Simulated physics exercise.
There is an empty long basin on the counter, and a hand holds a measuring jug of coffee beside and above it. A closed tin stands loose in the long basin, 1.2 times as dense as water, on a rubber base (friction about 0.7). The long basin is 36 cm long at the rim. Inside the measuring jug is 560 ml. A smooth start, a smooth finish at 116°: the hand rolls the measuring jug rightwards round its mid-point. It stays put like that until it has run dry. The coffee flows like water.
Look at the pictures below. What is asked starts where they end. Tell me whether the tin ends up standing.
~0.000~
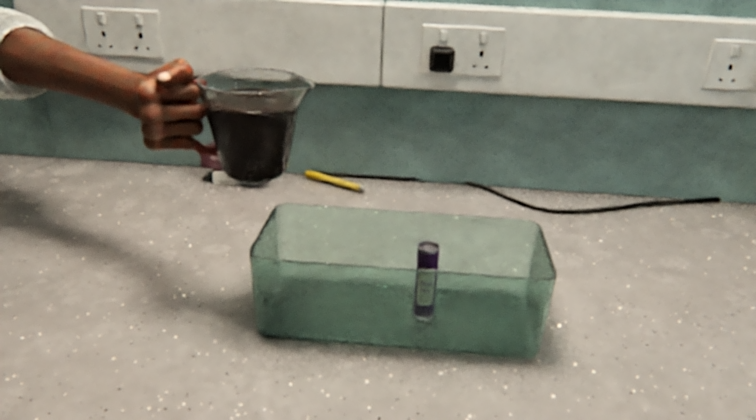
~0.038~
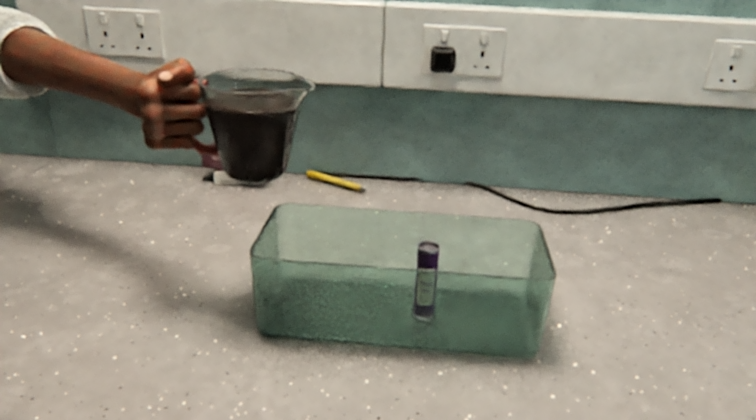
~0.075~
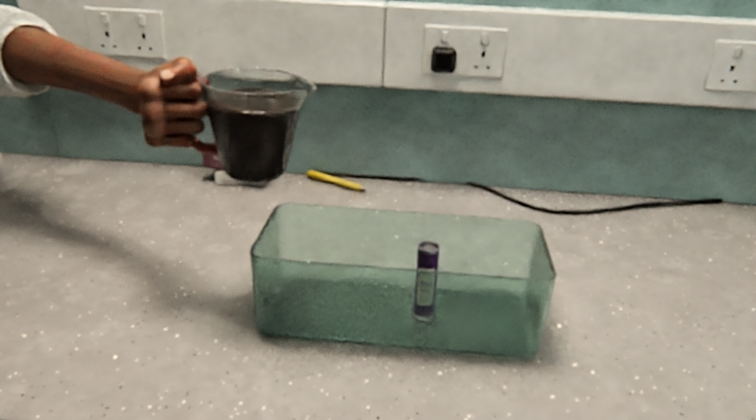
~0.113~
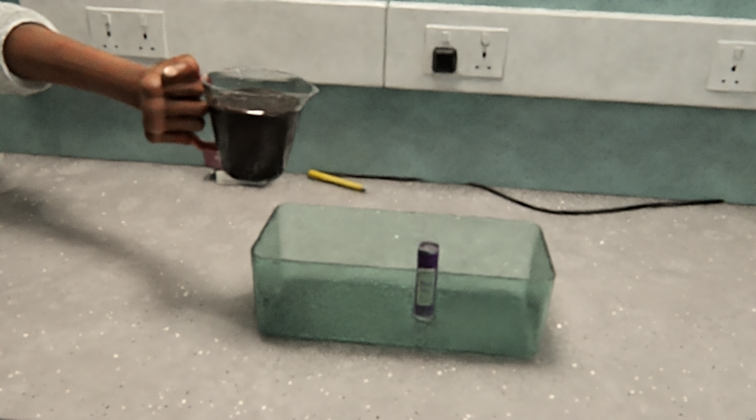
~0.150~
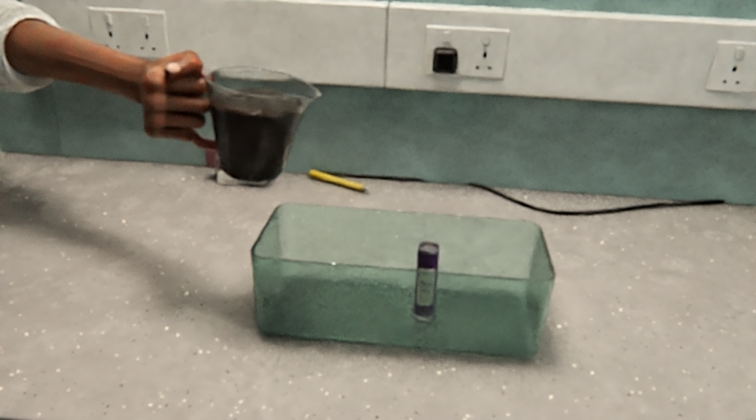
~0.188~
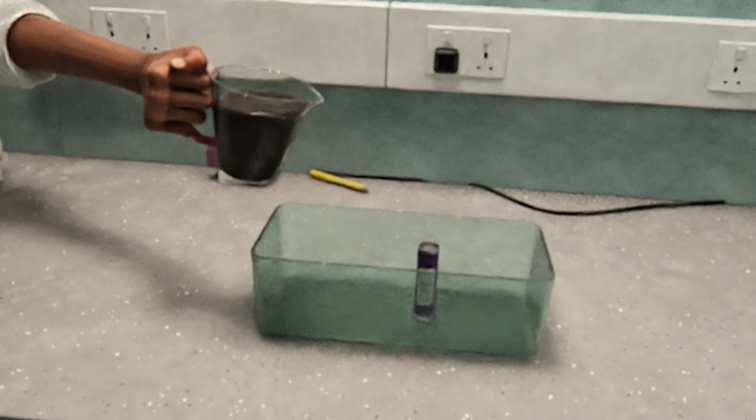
It will make it through.
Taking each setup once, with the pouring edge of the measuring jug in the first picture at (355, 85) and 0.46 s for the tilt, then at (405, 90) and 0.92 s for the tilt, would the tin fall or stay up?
In the first try it remains standing; in the second it comes down.
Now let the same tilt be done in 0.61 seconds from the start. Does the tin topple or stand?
The tin keeps standing.
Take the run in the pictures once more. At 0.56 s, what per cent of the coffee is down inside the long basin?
I reckon close to 8 percent of it.
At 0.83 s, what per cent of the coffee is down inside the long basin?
Close to 84 in a hundred.
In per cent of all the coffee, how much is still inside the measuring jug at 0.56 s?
Roughly 66 per cent.
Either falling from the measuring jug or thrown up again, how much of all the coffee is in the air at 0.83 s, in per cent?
I'd say some 10 per cent is in the air.
After 0.56 s the tilt is 77° and 67 per cent is still to pour; the tin stands where it began.
After 0.83 s the tilt is 113° and 6 per cent is still to pour; the tin stands where it began.
After 1.11 s the tilt is 116° and 0 per cent is still to pour; the tin stands where it began.
After 1.42 s the tilt is 116° and 0 per cent is still to pour; the tin stands where it began.
In the end the tin stands where it began.
